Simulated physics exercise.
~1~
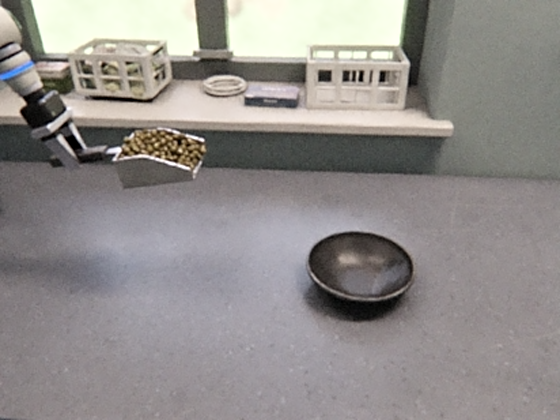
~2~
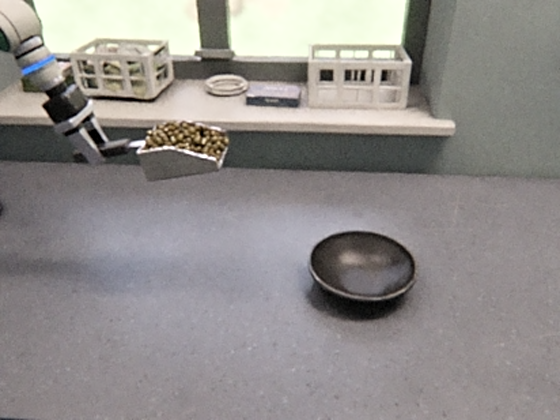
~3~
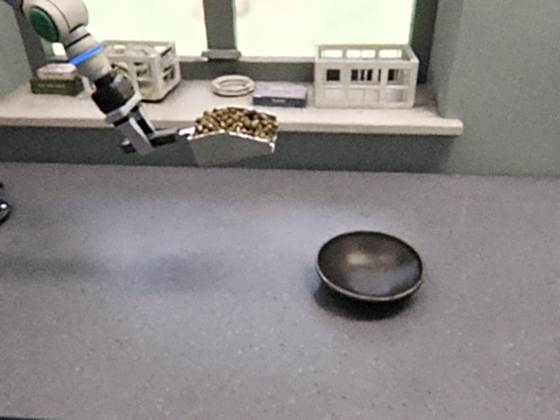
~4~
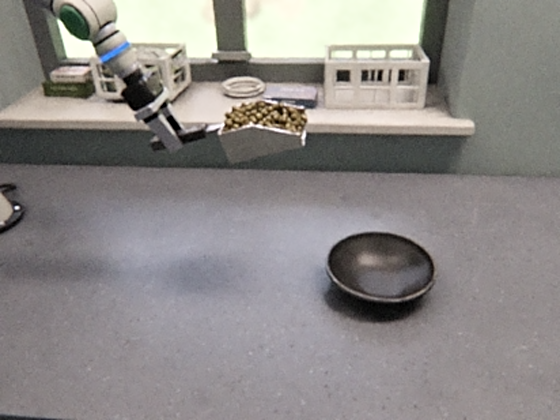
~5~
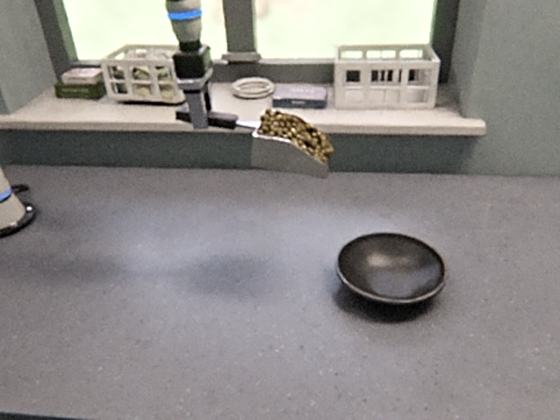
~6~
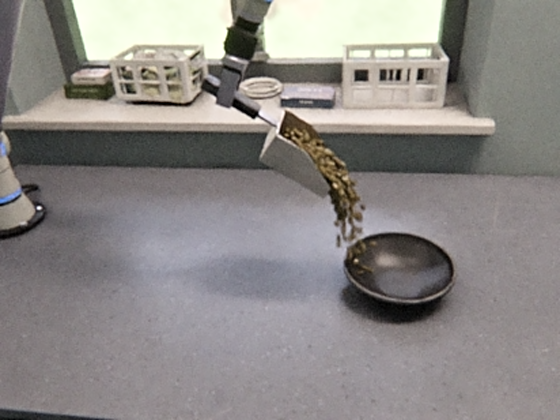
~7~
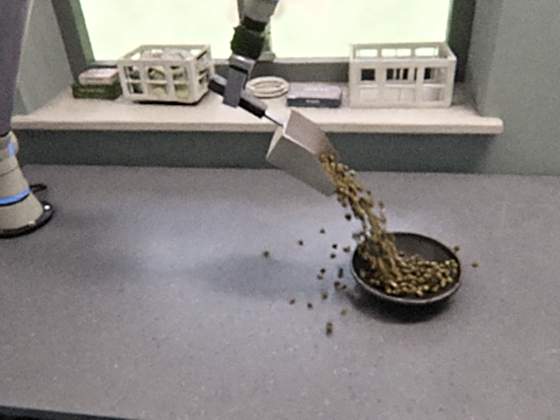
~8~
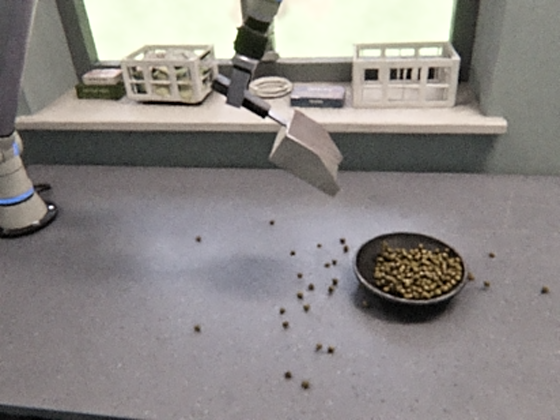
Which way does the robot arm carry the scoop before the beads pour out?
The arm carries the scoop to the right, toward the black bowl.
